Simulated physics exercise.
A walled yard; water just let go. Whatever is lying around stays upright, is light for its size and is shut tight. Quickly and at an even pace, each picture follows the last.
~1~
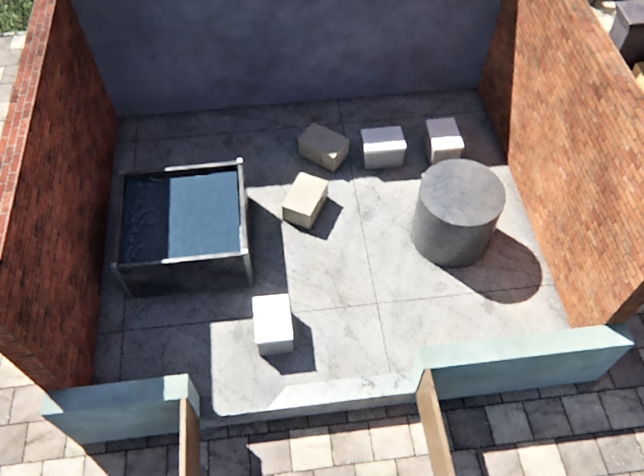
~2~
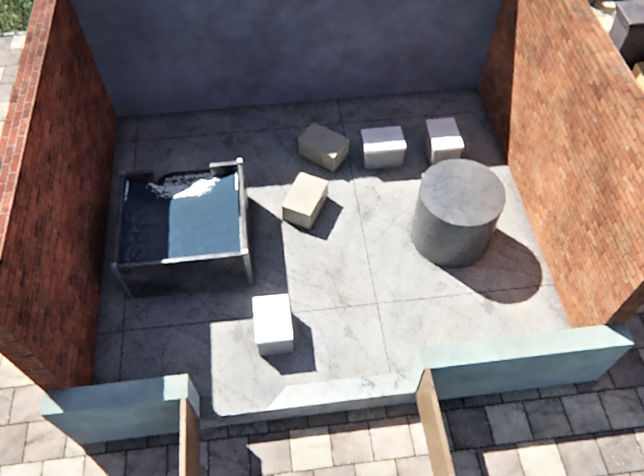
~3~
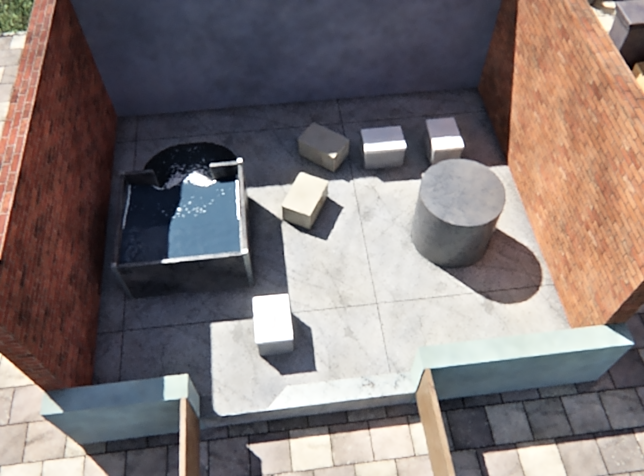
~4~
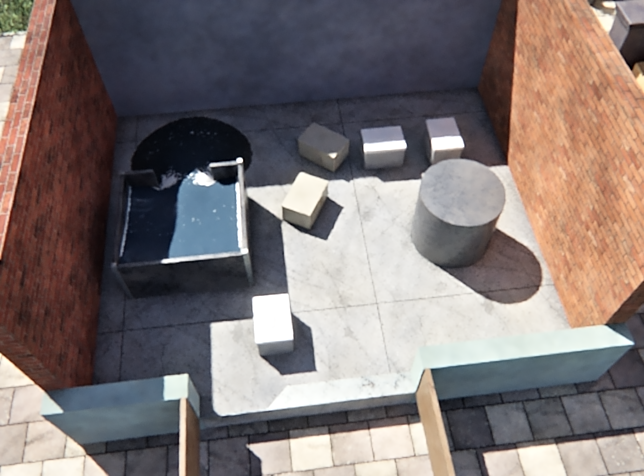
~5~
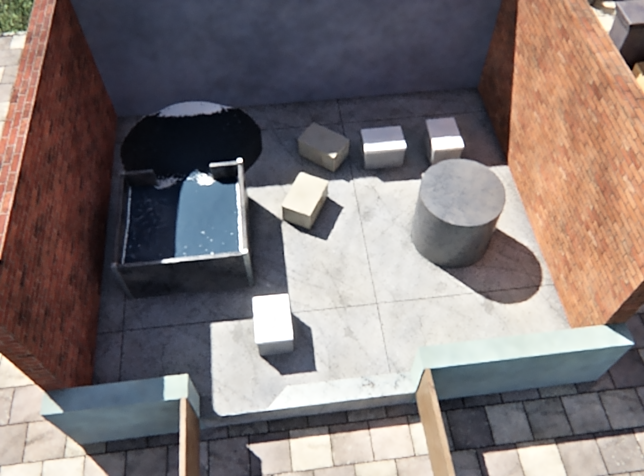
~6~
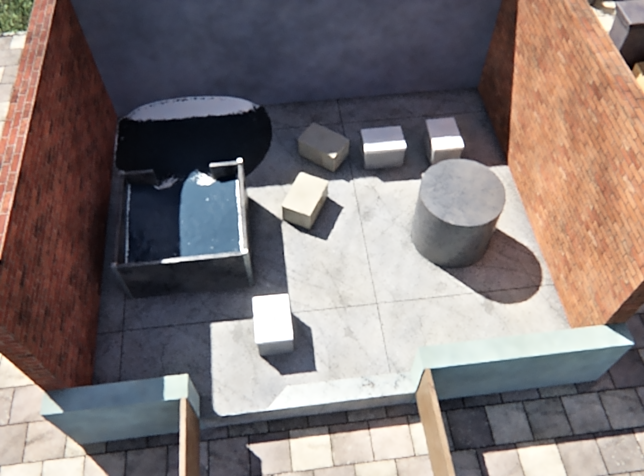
Water in the square tank churned white at the back edge, then poured out through a gap and spread in a dark, widening pool toward the rear wall, while the pale blocks and grey cylinder stayed still.
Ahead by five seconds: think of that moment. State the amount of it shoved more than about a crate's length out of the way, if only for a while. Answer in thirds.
One to two thirds.
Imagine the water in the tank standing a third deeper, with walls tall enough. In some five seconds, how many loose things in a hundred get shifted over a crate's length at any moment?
Around 60 in a hundred.
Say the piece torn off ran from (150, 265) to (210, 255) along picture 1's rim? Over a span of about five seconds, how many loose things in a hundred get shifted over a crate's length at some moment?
Roughly 0 in a hundred.
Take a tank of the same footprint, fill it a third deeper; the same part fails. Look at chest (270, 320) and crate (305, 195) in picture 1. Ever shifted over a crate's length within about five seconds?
First: Stayed within that. Second: Stayed within that.
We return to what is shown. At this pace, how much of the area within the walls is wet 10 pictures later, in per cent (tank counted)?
Roughly 35 per cent.
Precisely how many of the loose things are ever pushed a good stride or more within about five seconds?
I make it 3.
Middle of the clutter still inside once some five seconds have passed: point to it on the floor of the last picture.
That works out to about (380, 233) on the floor.
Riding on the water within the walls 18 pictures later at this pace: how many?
Result - 0.
A moment on, 0 of 5 are well off their spots; 0 afloat.
Next, 0 of 5 are well off their spots; 0 afloat.
Later, 2 of 5 are well off their spots; 0 afloat.
In the end, 3 of 5 are well off their spots, and 3 have been at some point; 1 afloat.
